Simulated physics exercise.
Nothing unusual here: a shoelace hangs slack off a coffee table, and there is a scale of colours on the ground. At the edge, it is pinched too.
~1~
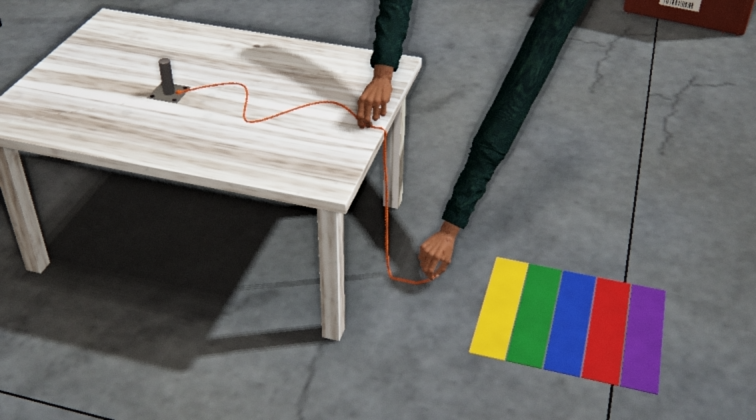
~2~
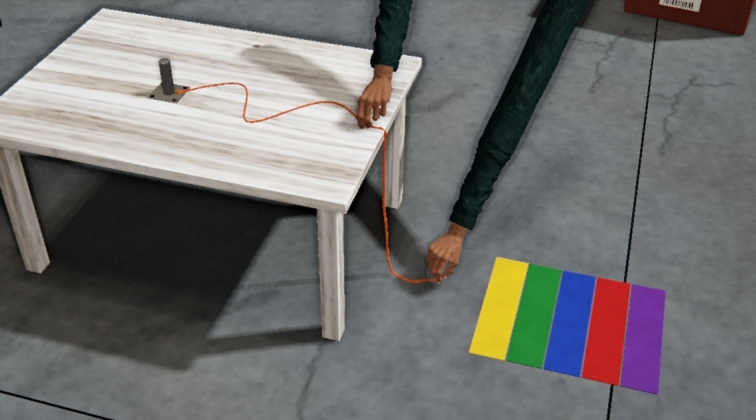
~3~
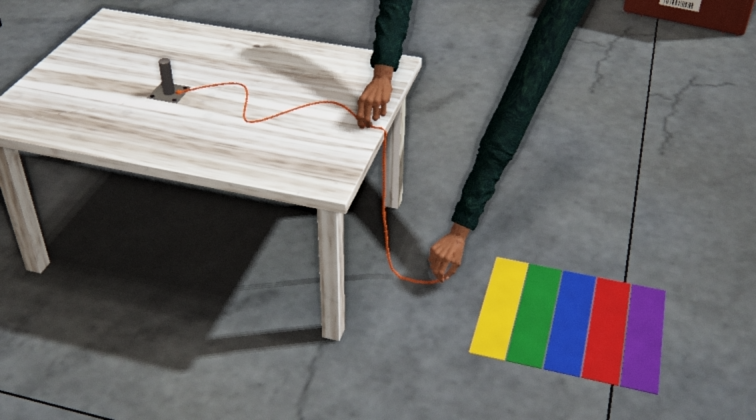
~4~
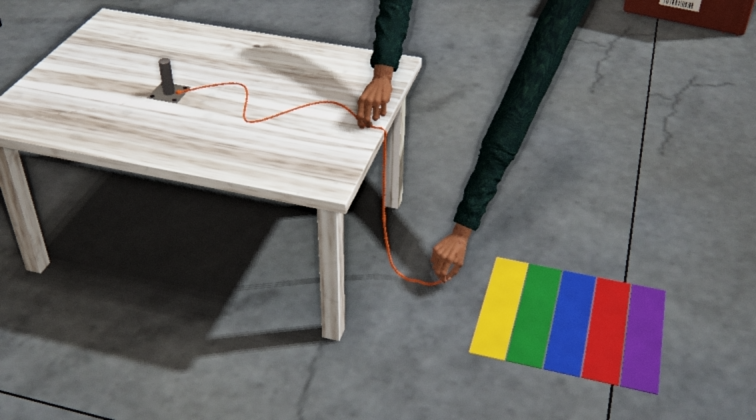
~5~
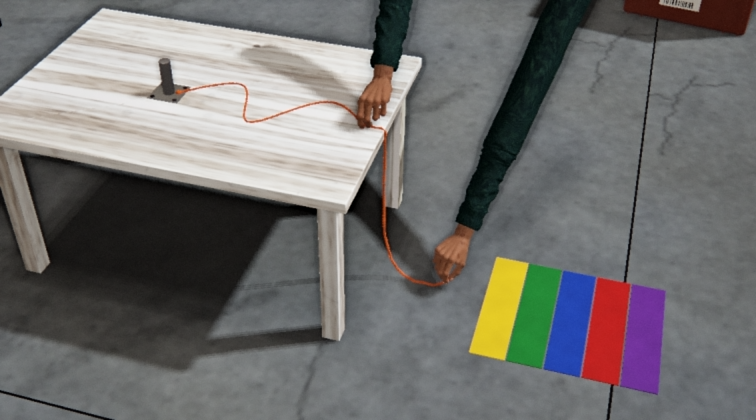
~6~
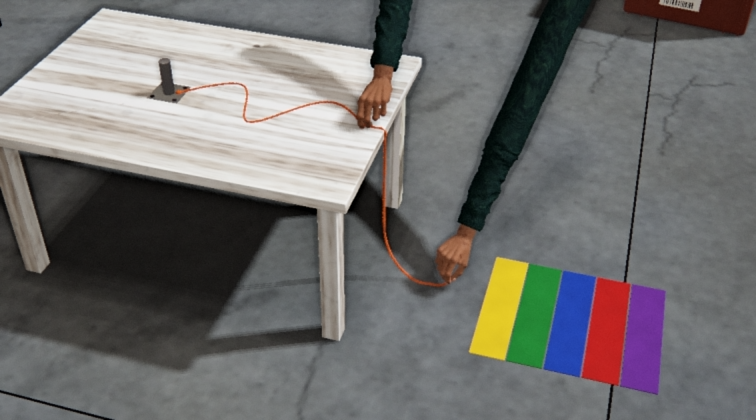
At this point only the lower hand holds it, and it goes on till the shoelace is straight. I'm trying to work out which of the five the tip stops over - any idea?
I would say the purple one.
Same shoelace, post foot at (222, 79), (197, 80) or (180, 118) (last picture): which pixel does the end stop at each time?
In order, it comes out close to (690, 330), (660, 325) and (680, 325).
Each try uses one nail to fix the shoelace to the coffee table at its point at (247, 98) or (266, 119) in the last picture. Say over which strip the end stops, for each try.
First try red, second try blue.
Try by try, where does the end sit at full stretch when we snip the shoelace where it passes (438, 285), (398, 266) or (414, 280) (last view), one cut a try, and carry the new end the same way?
In that order: (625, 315), (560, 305) and (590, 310).
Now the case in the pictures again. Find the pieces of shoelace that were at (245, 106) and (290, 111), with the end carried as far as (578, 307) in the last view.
(283, 104) and (351, 120), approximately.
Soon after, end near (578, 307); over blue.
After that, end near (621, 316); over red.
At the stop, end near (647, 321); over purple. The end stops over the purple strip.
